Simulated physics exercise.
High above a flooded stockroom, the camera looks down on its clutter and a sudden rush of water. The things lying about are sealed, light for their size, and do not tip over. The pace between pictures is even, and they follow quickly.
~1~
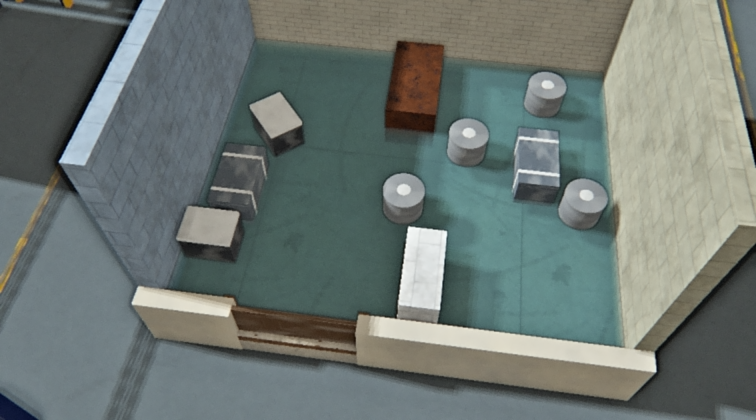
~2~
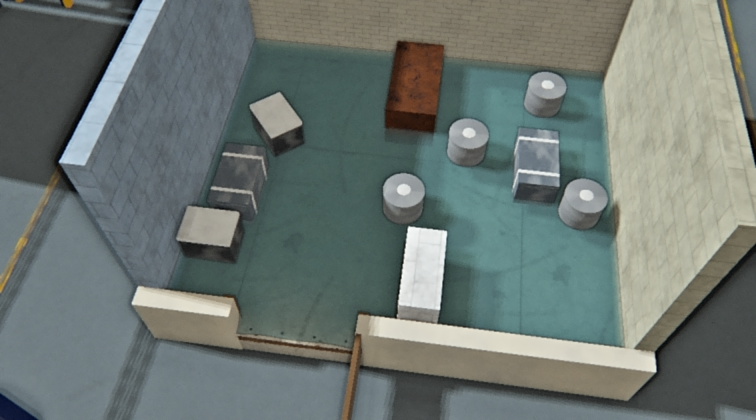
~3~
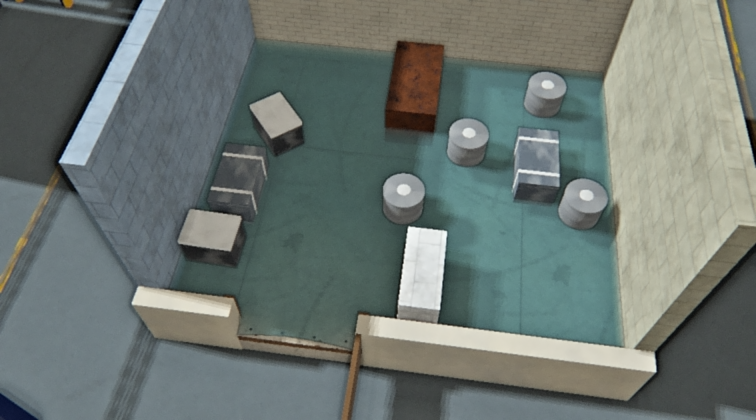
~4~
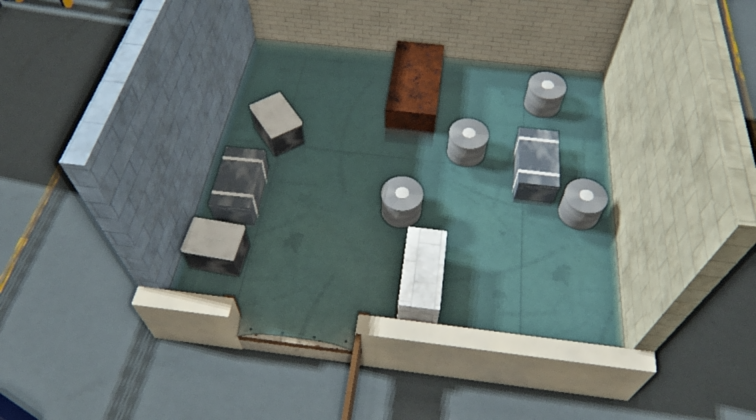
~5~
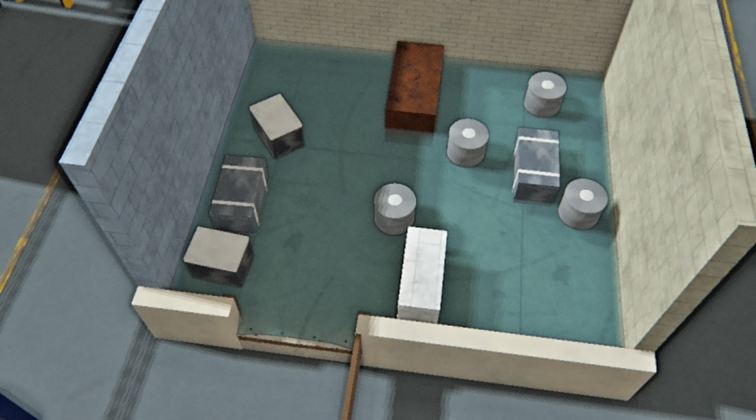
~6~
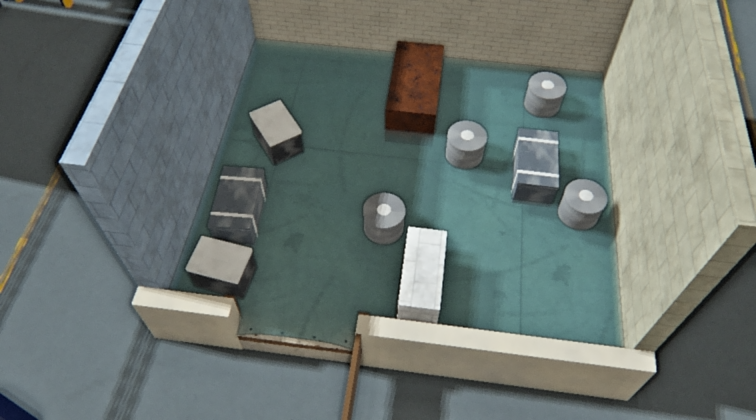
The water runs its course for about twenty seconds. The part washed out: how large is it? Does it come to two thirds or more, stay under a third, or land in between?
Two thirds or more.
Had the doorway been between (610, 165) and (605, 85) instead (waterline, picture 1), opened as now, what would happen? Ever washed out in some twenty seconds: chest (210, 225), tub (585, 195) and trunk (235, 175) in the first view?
Each object, in the order asked: Not flushed / flushed / not flushed.
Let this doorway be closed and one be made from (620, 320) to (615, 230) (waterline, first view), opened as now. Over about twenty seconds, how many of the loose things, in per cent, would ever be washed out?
Result: Roughly 60 per cent.
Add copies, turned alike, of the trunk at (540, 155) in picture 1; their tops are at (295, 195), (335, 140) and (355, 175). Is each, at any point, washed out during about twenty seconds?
Outcomes in turn are expelled, expelled, expelled.
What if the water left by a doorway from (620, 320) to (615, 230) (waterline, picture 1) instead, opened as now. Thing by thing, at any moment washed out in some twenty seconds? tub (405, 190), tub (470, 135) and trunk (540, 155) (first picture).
First one exits, second exits, third exits.
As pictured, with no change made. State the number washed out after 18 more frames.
The count is 3.
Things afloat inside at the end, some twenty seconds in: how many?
That would be 2.
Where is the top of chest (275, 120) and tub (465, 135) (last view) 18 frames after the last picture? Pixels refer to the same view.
First near (233, 246), second near (326, 193).
A moment on, 0 of 8 are out; 8 afloat.
Next, 3 of 8 are out; 5 afloat.
Later, 6 of 8 are out; 2 afloat.
In the end, 6 of 8 are out; 2 afloat.
